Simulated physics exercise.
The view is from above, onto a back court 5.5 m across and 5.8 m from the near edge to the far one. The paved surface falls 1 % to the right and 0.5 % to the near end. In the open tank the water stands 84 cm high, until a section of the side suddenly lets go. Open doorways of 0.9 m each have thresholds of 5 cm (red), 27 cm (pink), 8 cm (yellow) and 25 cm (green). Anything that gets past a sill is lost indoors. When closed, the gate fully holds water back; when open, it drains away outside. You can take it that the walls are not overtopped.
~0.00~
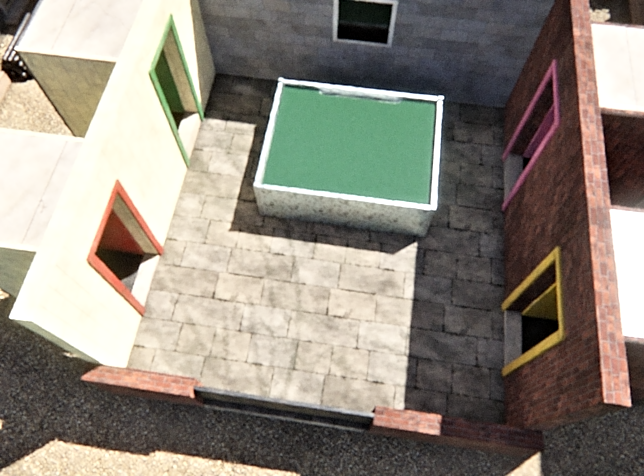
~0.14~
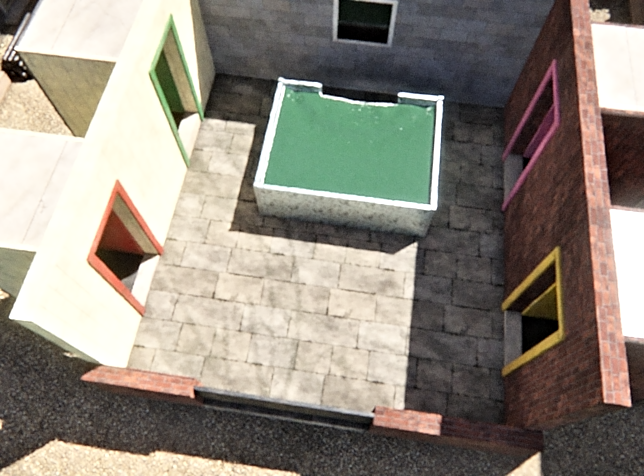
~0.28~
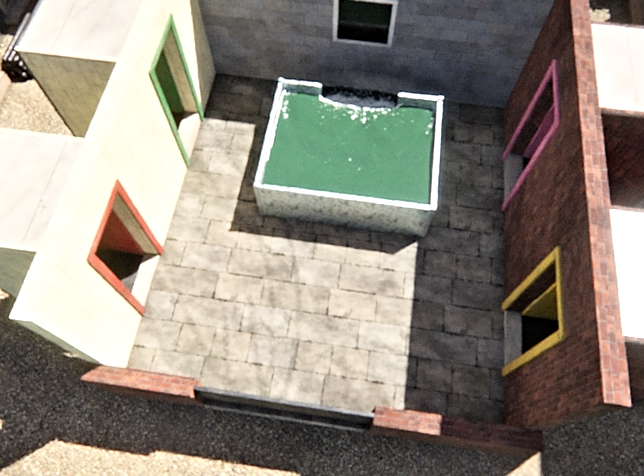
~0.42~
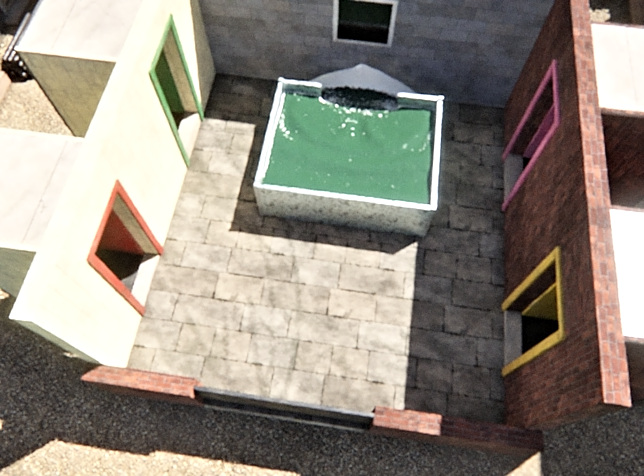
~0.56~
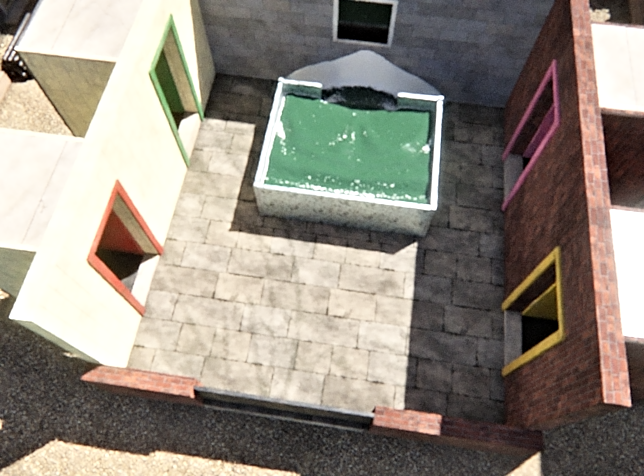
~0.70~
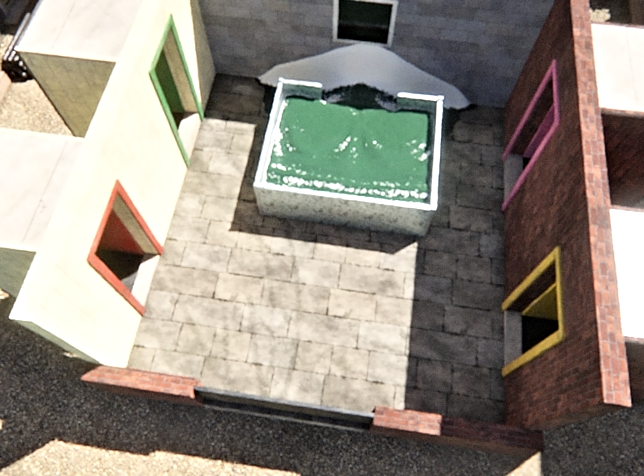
Green water in a white-rimmed open tank lies still, then drops at a gap in the far rim, ripples and foams, and spreads as a grey sheet behind the tank along the back wall, while the camera stays fixed. The view looks down on a sunlit, paved court. Green and orange-red openings mark the cream left wall, pink and yellow ones the brick right wall.
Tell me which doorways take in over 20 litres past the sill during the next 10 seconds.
The red door will overshoot the limit; the pink door will undershoot the limit; the yellow door will overshoot the limit; the green door will undershoot the limit.
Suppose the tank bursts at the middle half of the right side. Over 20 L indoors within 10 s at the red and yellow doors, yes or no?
Lab note: Vs limit, red door limit exceeded; yellow door inside limit.
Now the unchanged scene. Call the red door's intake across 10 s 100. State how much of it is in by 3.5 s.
I'd say close to 0 percent.
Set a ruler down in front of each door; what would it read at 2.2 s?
Readings (cm): Red = 2; pink = 23; yellow = 2; green = 24.
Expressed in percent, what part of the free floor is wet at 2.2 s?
I'd say around 40 %.
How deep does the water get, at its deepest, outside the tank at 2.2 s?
It tops out at some 50 cm.
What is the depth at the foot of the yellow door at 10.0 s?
14.0 cm.
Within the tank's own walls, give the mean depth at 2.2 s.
I'd put the mean depth near 47 centimetres.
After 1.4 s water covers 25 % of the floor and is deepest (68 cm) near (364, 94); red door not reached, pink door 16 cm at the sill, 0 L in, yellow door not reached, green door 13 cm at the sill, 0 L in.
After 2.2 s water covers 40 % of the floor and is deepest (50 cm) near (487, 117); red door 2 cm at the sill, 0 L in, pink door 23 cm at the sill, 0 L in, yellow door 2 cm at the sill, 0 L in, green door 24 cm at the sill, 1 L in.
After 3.5 s water covers 85 % of the floor and is deepest (38 cm) near (363, 101); red door 5 cm at the sill, 0 L in, pink door 18 cm at the sill, 1 L in, yellow door 5 cm at the sill, 0 L in, green door 17 cm at the sill, 3 L in.
After 6.0 s water covers 95 % of the floor and is deepest (26 cm) near (444, 424); red door 4 cm at the sill, 0 L in, pink door 13 cm at the sill, 1 L in, yellow door 10 cm at the sill, 4 L in, green door 13 cm at the sill, 4 L in.
After 10.0 s water covers 100 % of the floor and is deepest (23 cm) near (495, 432); red door 14 cm at the sill, 92 L in, pink door 9 cm at the sill, 1 L in, yellow door 14 cm at the sill, 133 L in, green door 8 cm at the sill, 4 L in.
